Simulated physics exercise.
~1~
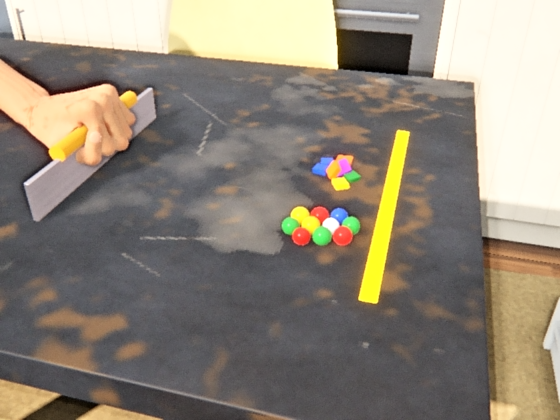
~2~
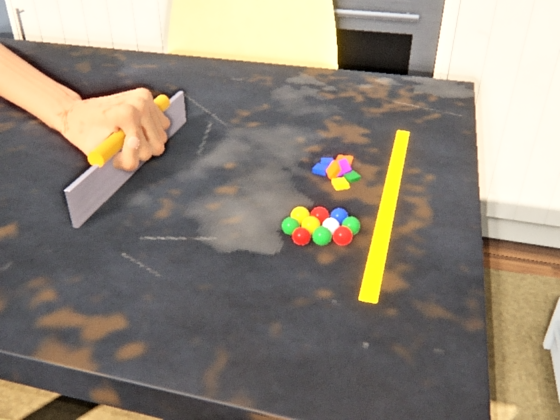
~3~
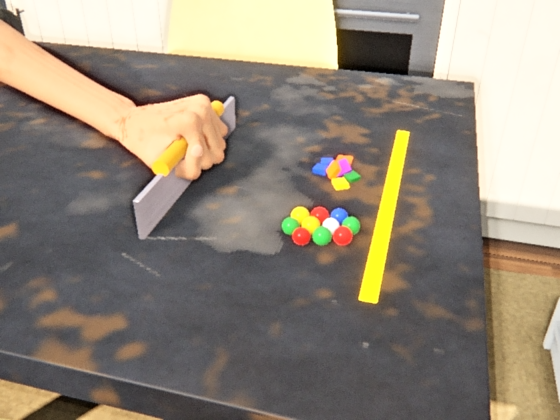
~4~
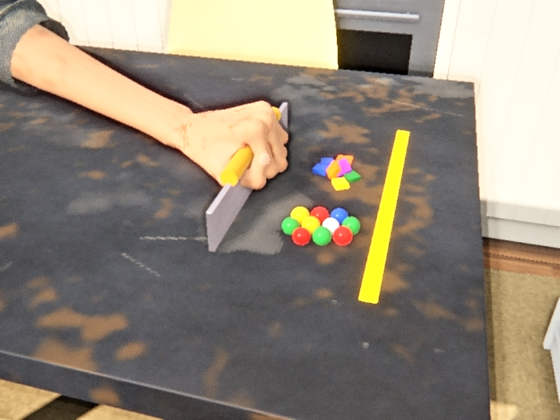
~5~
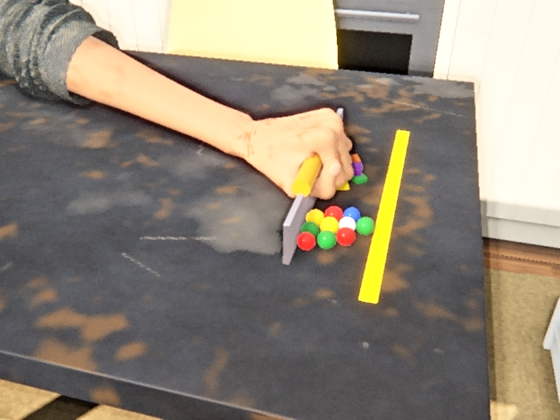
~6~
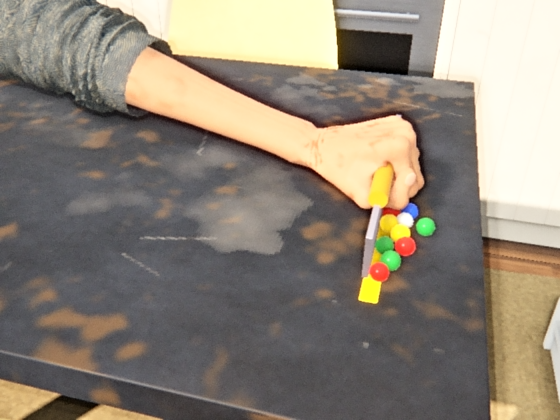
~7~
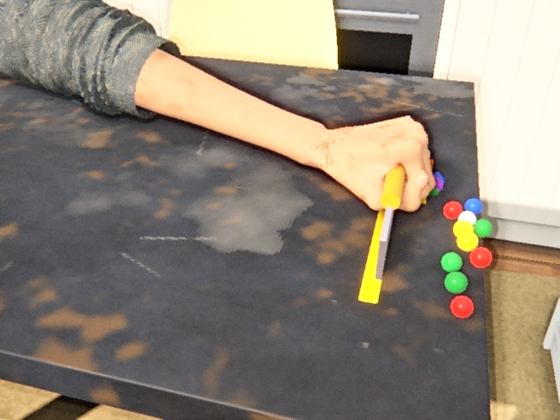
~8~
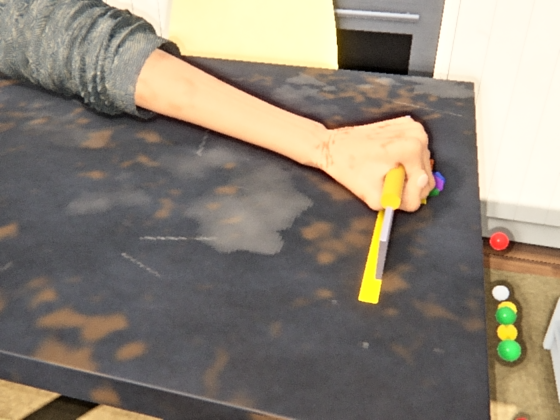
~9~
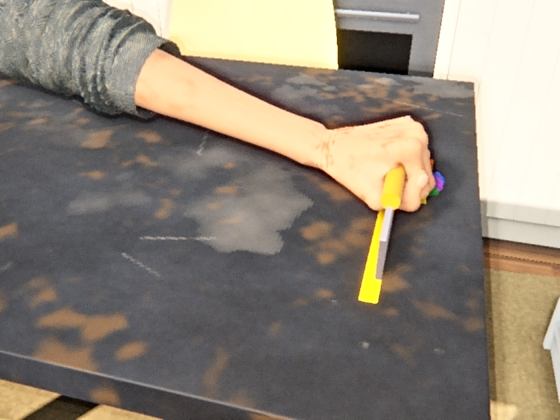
Hand pushing a scraper right to a yellow tape strip, sending colourful balls rolling off the table while small flat pieces stay on.
